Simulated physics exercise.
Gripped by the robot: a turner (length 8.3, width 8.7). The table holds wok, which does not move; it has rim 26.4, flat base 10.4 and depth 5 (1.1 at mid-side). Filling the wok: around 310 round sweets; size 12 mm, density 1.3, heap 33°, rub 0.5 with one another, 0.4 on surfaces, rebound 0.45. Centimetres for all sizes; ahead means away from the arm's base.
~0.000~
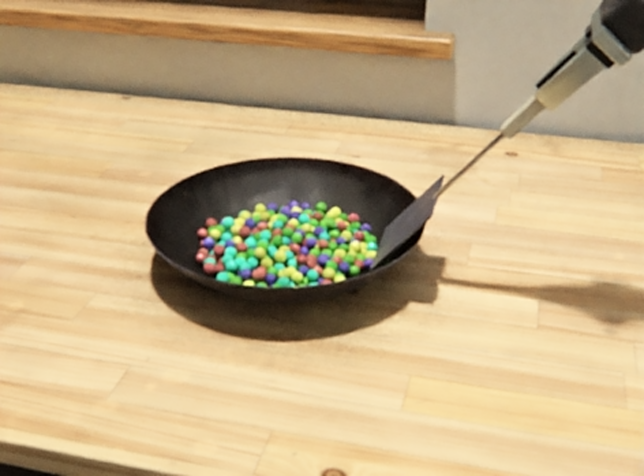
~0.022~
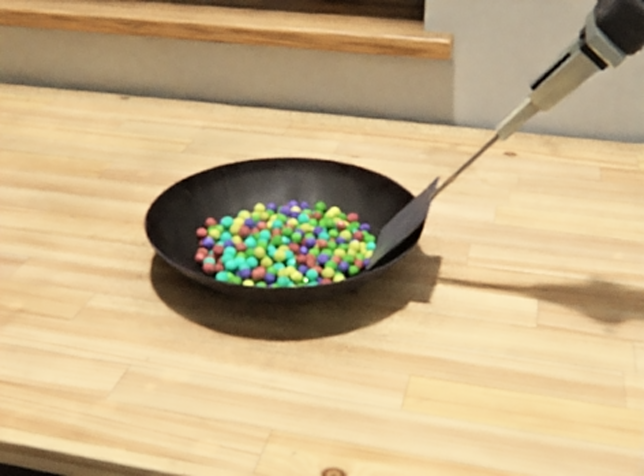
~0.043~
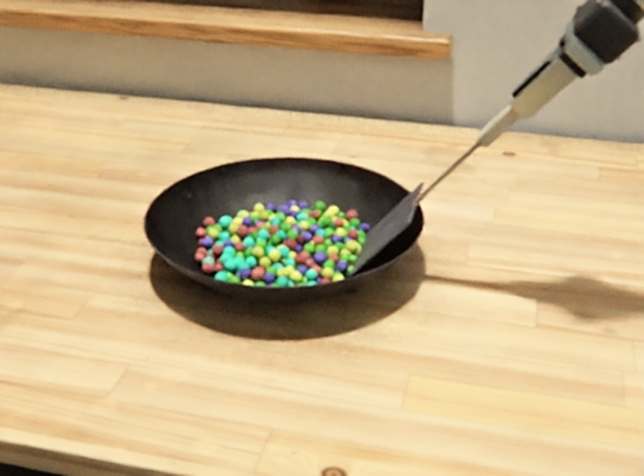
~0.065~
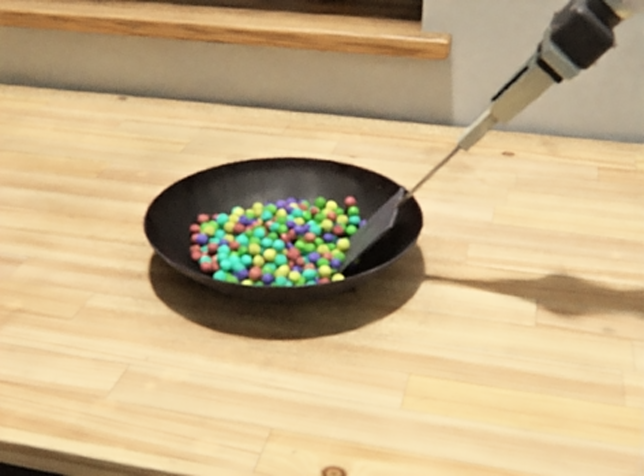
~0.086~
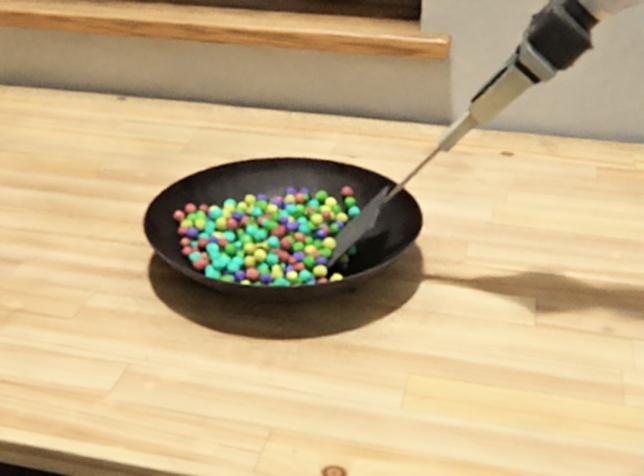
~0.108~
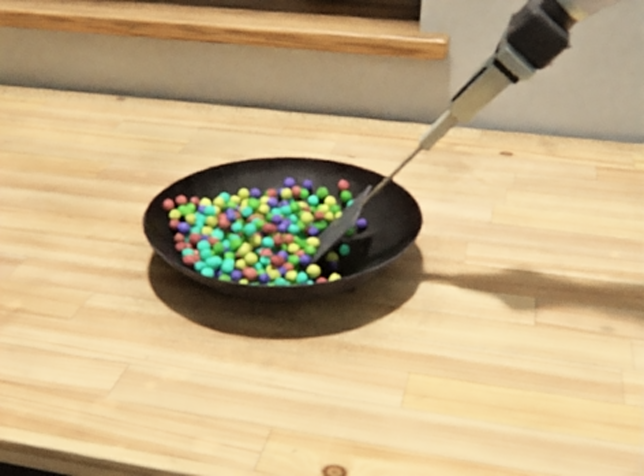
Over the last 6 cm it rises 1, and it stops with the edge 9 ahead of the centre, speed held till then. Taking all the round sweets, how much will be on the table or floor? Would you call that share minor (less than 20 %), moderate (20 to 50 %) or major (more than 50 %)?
I would call it moderate.
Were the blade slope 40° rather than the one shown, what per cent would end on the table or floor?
Near 30 %.
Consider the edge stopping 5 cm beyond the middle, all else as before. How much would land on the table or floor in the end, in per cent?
Changed stop: Approx. 5 %.
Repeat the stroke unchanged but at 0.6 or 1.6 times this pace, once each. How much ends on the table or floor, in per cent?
I'd say near 15 and then near 45 per cent.
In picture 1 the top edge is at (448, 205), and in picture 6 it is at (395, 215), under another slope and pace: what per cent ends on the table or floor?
Off the vessel, on the table or floor: Some 15 percent.
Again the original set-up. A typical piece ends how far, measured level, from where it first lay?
About 7 cm.
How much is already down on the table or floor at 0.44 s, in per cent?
I'd say close to 30 in a hundred.
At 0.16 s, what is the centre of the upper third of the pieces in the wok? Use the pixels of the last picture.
I'd put it close to (214, 221) in the last picture.
After 0.16 s, sloping 51°, highest piece 6 above the table; 306 in the wok.
After 0.21 s, sloping 51°, highest piece 7 above the table; 305 in the wok, 1 on the blade or in flight.
After 0.44 s, sloping 51°, highest piece 6 above the table; 212 in the wok, 87 on the table or floor, 7 on the blade or in flight.
After 1.49 s, sloping 51°, highest piece 5 above the table; 212 in the wok, 94 on the table or floor.
In the end, 212 in the wok, 94 on the table or floor. That is 31 % on the table or floor.
